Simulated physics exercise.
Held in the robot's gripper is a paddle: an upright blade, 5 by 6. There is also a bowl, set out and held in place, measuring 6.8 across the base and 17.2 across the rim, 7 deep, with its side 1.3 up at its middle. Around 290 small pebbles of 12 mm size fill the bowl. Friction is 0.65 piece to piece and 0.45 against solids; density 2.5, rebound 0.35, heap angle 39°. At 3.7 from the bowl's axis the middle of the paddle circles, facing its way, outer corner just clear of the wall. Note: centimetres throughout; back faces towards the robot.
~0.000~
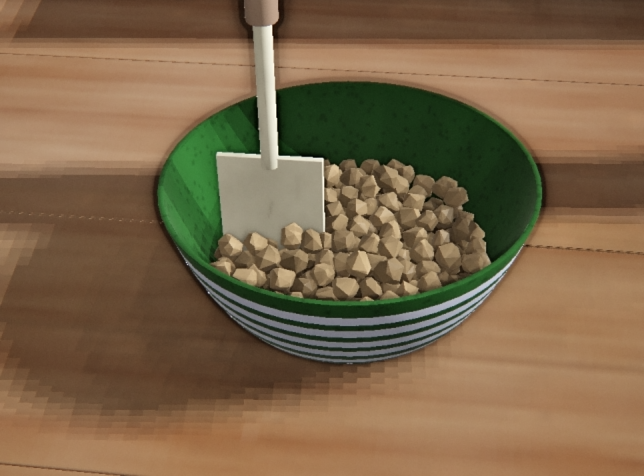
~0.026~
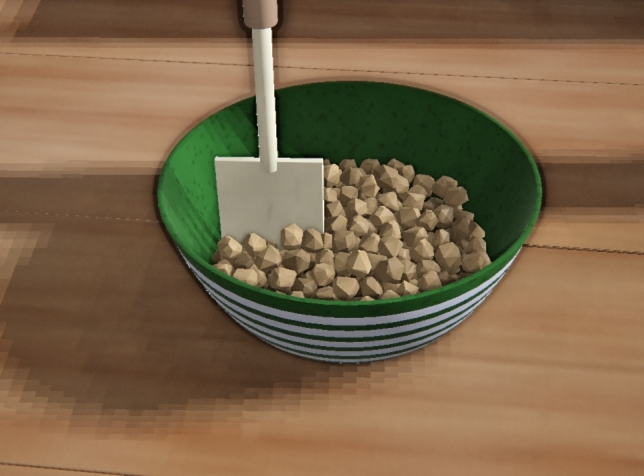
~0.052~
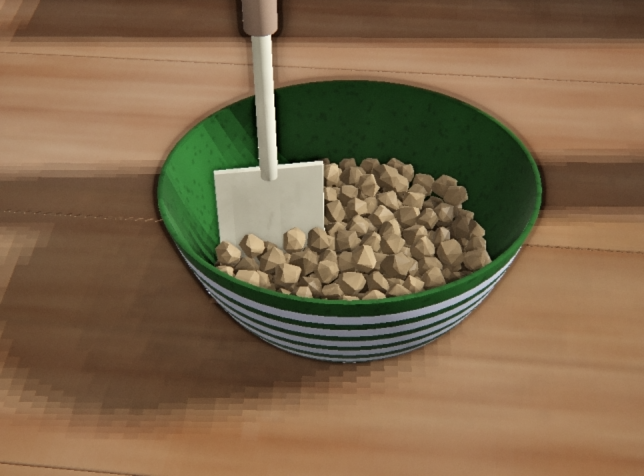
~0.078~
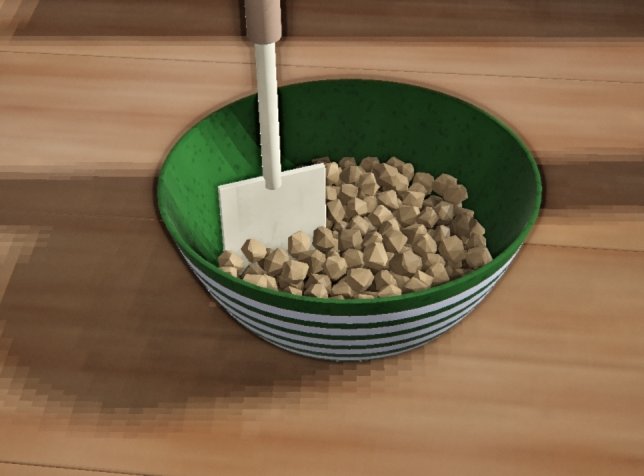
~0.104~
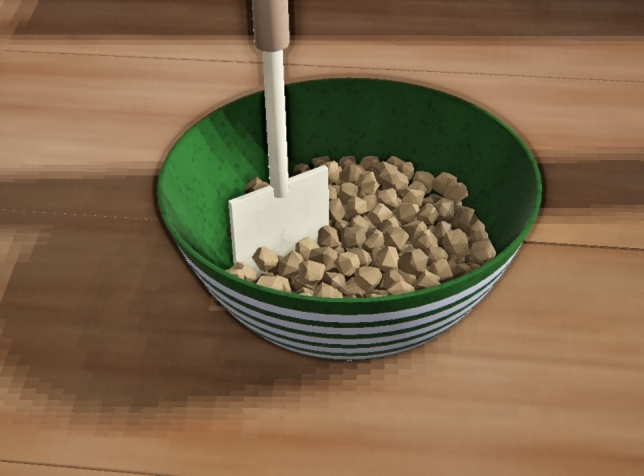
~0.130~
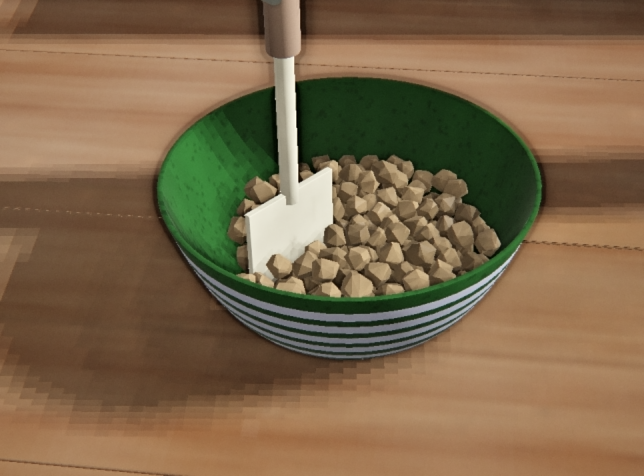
A green bowl of tan pebbles stays still as a white paddle pushes rightward through them.
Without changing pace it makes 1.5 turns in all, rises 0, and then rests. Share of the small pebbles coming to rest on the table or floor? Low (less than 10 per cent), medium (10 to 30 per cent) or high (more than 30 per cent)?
The share is medium, between 10 and 30 per cent.
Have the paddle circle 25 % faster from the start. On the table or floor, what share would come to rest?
25 per cent.
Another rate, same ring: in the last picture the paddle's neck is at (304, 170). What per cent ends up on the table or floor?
Roughly 25 percent of it.
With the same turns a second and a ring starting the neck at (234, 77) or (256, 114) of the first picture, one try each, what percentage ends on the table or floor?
Close to 0 per cent for the first and close to 20 per cent for the second.
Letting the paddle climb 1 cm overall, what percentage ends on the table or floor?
It comes to some 25 per cent.
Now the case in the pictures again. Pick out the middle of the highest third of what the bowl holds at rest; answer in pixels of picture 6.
Close to (428, 158).
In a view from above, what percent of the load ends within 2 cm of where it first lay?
Near 5 % of the pieces.
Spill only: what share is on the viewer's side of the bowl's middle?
Around 40 percent of the pieces.
By 0.54 s, 243° round, highest piece 9 above the table; 279 in the bowl, 11 on the table or floor, 2 in flight or on the tool.
By 0.95 s, 75° round, highest piece 9 above the table; 253 in the bowl, 36 on the table or floor, 3 in flight or on the tool.
By 1.35 s, 180° round, highest piece 8 above the table; 237 in the bowl, 54 on the table or floor, 1 in flight or on the tool.
By 2.05 s, 180° round, highest piece 8 above the table; 237 in the bowl, 55 on the table or floor.
Final count, 237 in the bowl, 55 on the table or floor. That is 19 % on the table or floor.
